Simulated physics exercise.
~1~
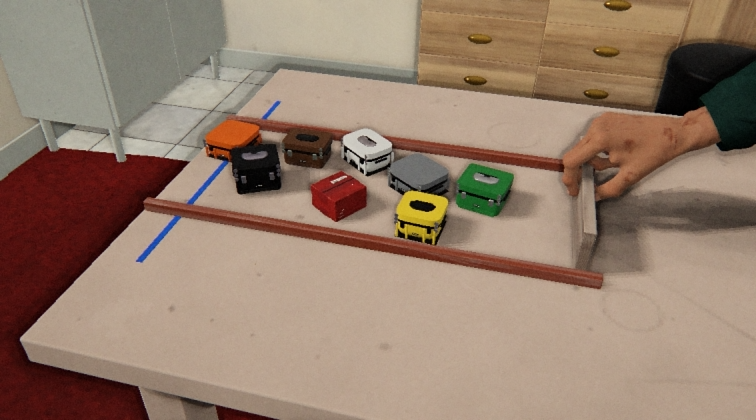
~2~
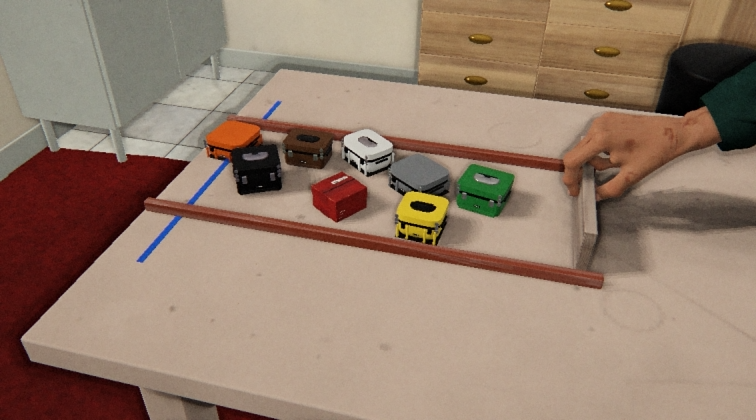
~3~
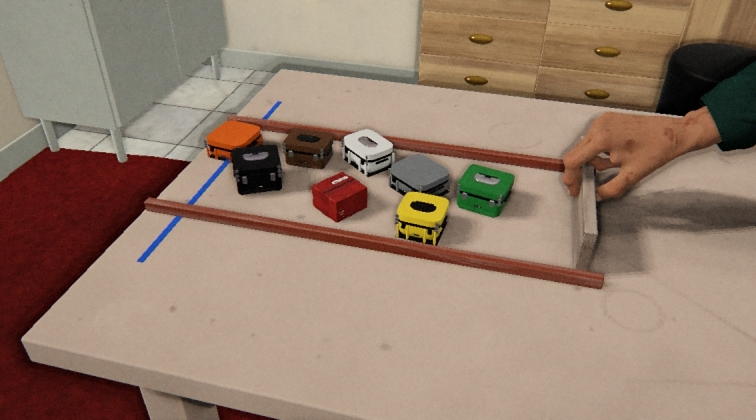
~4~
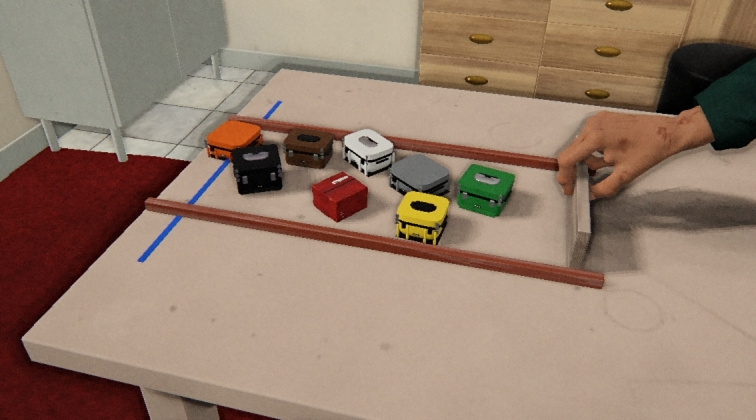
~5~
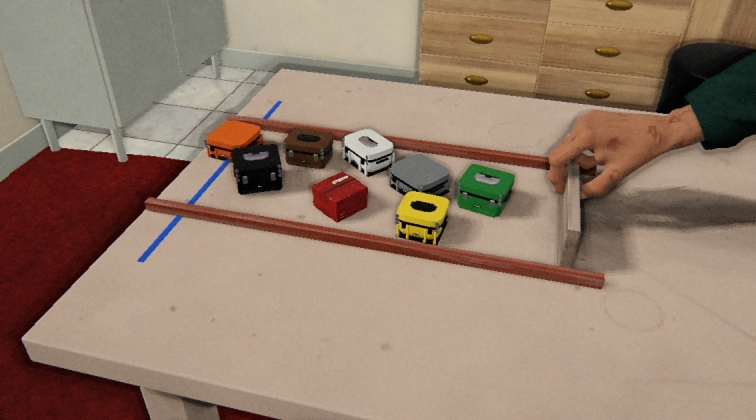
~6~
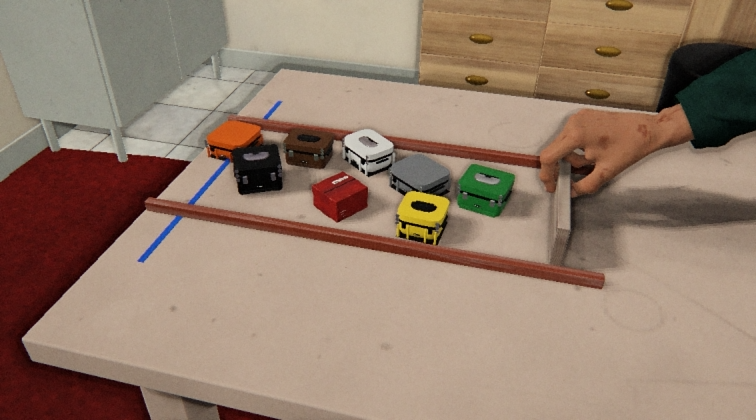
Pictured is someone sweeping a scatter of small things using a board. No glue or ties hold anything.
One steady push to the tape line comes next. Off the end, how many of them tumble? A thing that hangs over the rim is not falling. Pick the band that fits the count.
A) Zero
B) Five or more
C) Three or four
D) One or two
The answer is B.
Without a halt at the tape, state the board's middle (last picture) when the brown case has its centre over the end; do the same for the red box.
Middle: Roughly (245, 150); roughly (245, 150).
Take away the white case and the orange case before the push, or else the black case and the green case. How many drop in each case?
Result, first then second: 3, 3.
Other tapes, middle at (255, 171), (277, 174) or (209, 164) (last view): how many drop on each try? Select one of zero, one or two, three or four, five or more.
One or two; just one or two; five or over.
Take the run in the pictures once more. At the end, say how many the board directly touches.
3 in contact.
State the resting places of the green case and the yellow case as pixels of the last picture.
Final spots - green case (203, 152), yellow case (180, 180).
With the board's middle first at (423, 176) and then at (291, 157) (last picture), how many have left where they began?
Tally at point one: 5; at point two: 8.
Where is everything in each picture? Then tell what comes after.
Orange case (234, 142); black case (256, 169); brown case (308, 149); board (583, 200); tape (223, 166), in the first picture.
Black case (257, 170); white case (368, 152), in the second picture.
Brown case (309, 150); red box (340, 196), in the third picture.
Orange case (235, 142); board (578, 199), in the fourth picture.
Black case (258, 170); green case (485, 191), in the fifth picture.
Orange case (235, 143); black case (258, 170); brown case (309, 150); board (560, 196); tape (224, 166), in the sixth picture.
Soon after, none off yet; orange case at rest near (235, 143); black case at rest near (258, 170); brown case at rest near (309, 150).
After that, none off yet; orange case moving near (230, 142); black case displaced about its own width near (210, 162); brown case displaced about its own width near (274, 142).
In the end, the number that fall off is five or more; gone, grey case, red box, brown case, black case and orange case.
